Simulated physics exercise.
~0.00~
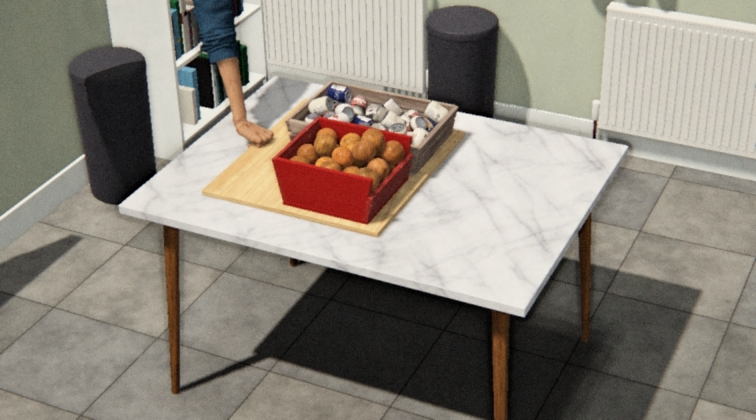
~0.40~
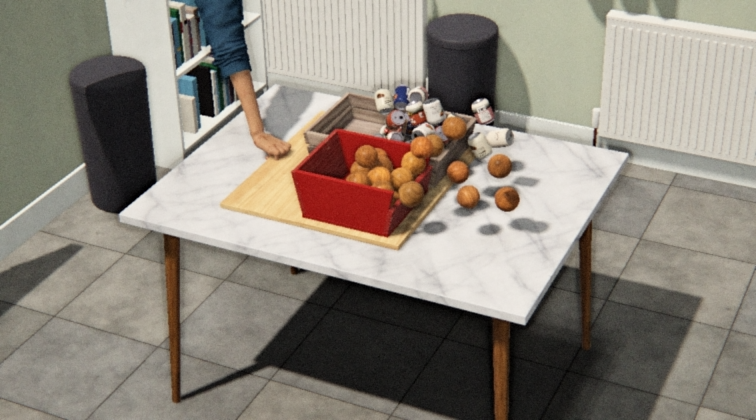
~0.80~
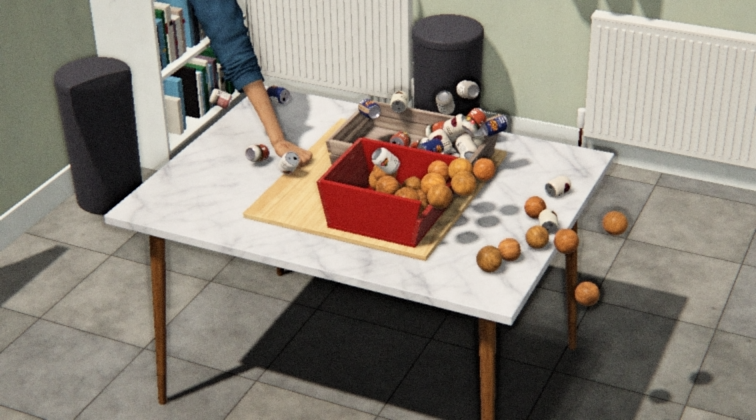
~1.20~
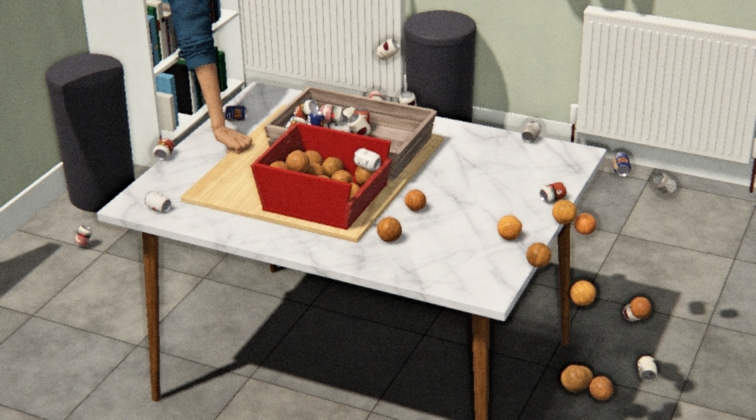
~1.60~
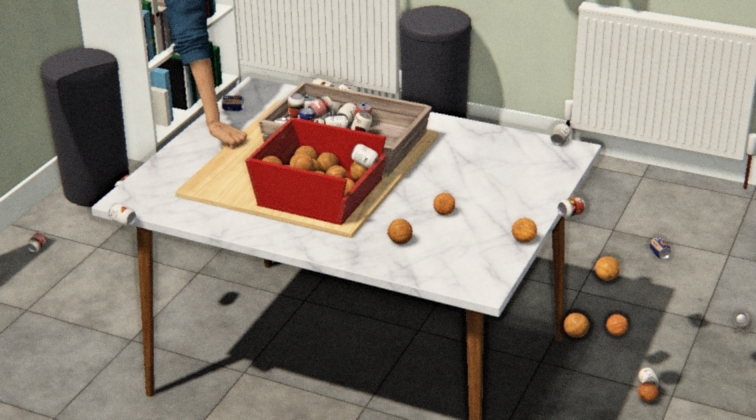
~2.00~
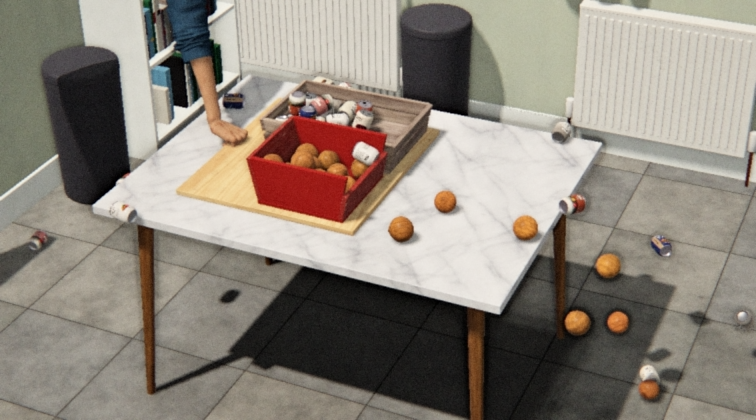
A hand shoving a board with red and wooden crates right and back left, spilling onions and cans across table and floor.
